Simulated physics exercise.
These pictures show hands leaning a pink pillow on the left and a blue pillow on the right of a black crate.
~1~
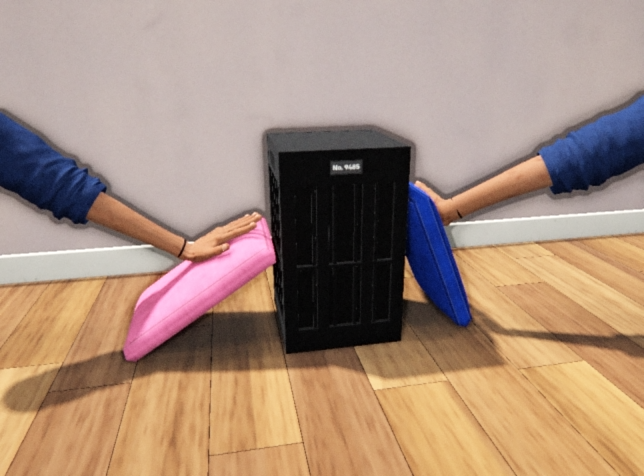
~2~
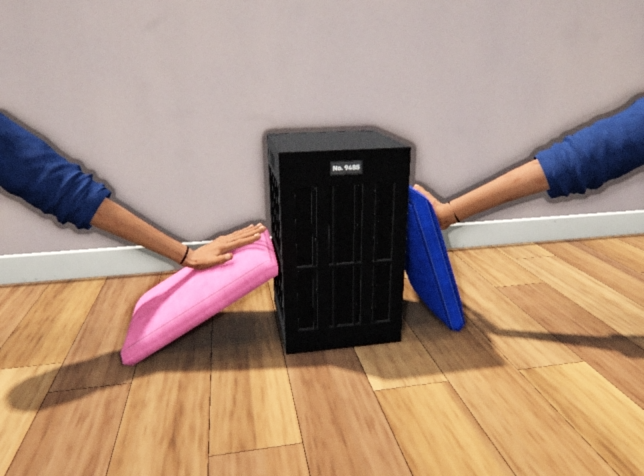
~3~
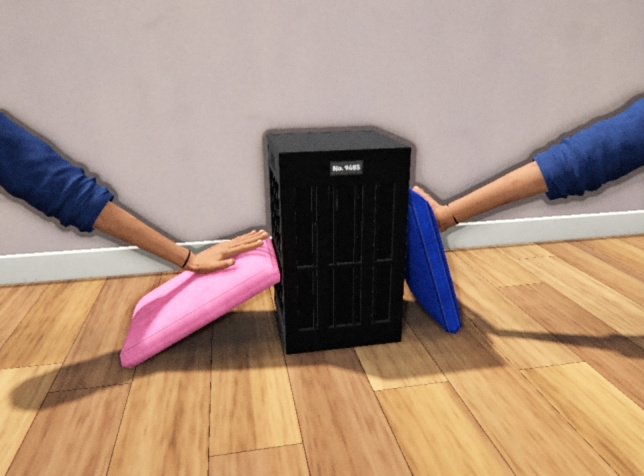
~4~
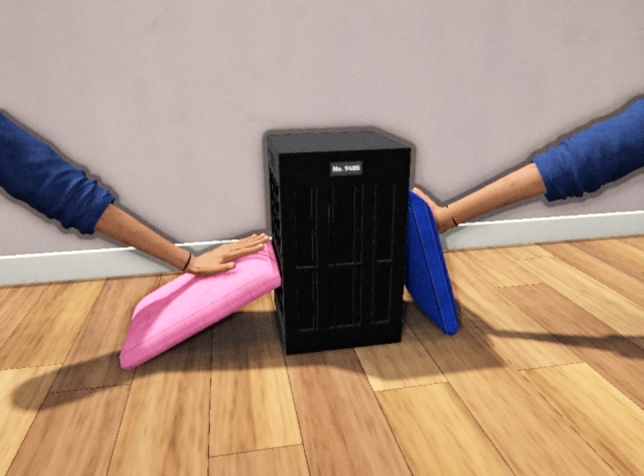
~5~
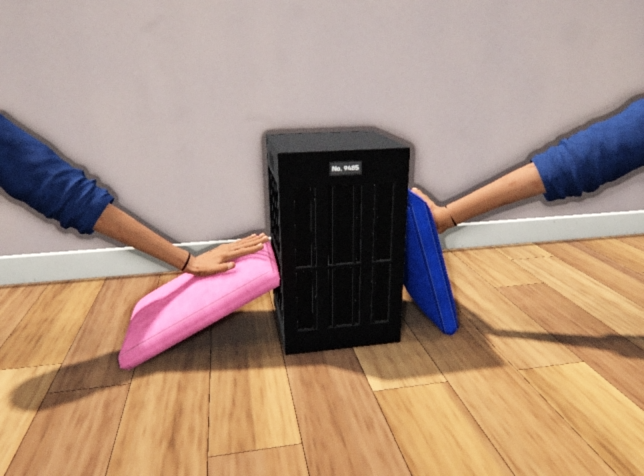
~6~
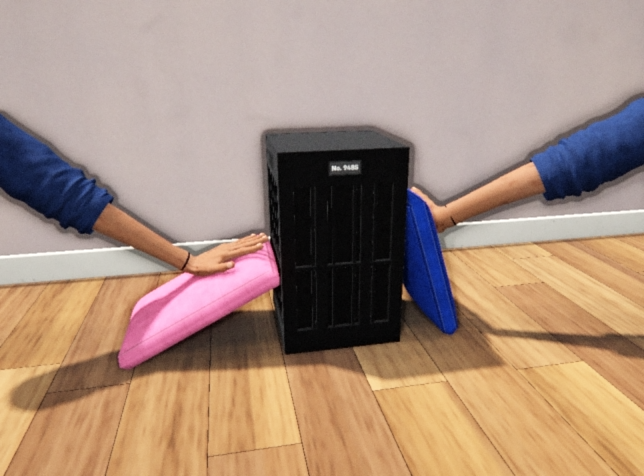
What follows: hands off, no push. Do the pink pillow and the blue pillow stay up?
In the end the pink pillow slumps to the floor, the blue pillow remains propped up.
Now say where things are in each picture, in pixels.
The first picture shows pink pillow foot (130, 356), head (271, 256); blue pillow foot (464, 322), head (421, 201).
The second picture shows pink pillow foot (127, 360); blue pillow foot (457, 327).
The third picture shows pink pillow foot (126, 363); blue pillow foot (454, 330).
The fourth picture shows pink pillow foot (125, 364); blue pillow foot (451, 331).
The fifth picture shows pink pillow foot (125, 364); blue pillow foot (450, 331).
The sixth picture shows pink pillow foot (124, 364), head (275, 279), at a low slant; blue pillow foot (450, 331), head (417, 206), almost upright.
Then, 0.30 s past the final frame, pink pillow flat on the floor near (196, 318); blue pillow still up near (415, 252).
When it is over, pink pillow flat on the floor near (197, 320); blue pillow still up near (414, 252). The pink pillow slides down flat and the blue pillow keeps leaning.
